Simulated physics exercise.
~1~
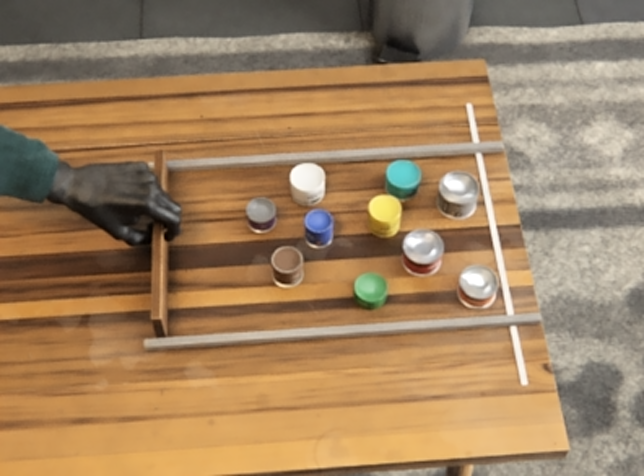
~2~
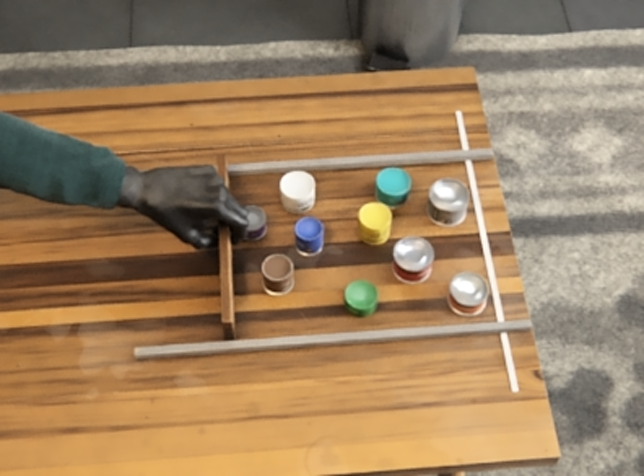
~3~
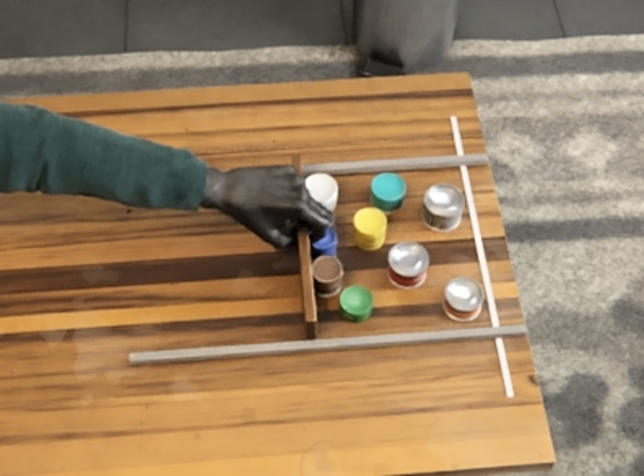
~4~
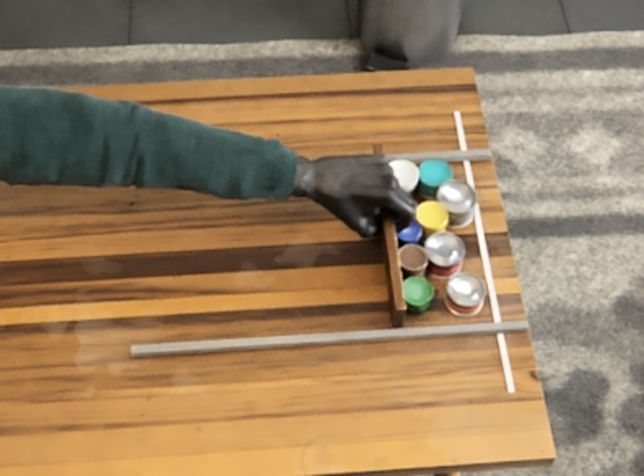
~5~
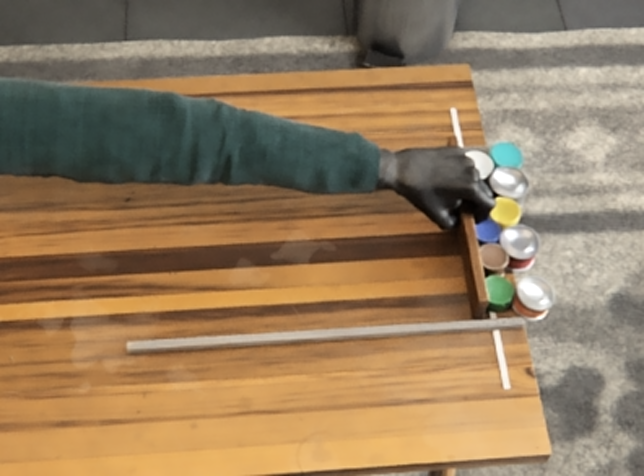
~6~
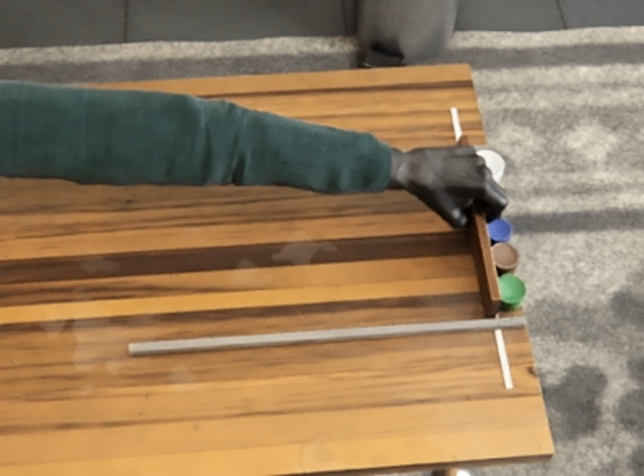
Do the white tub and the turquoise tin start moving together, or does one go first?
The white tub starts moving first, and the turquoise tin only starts to move after it.
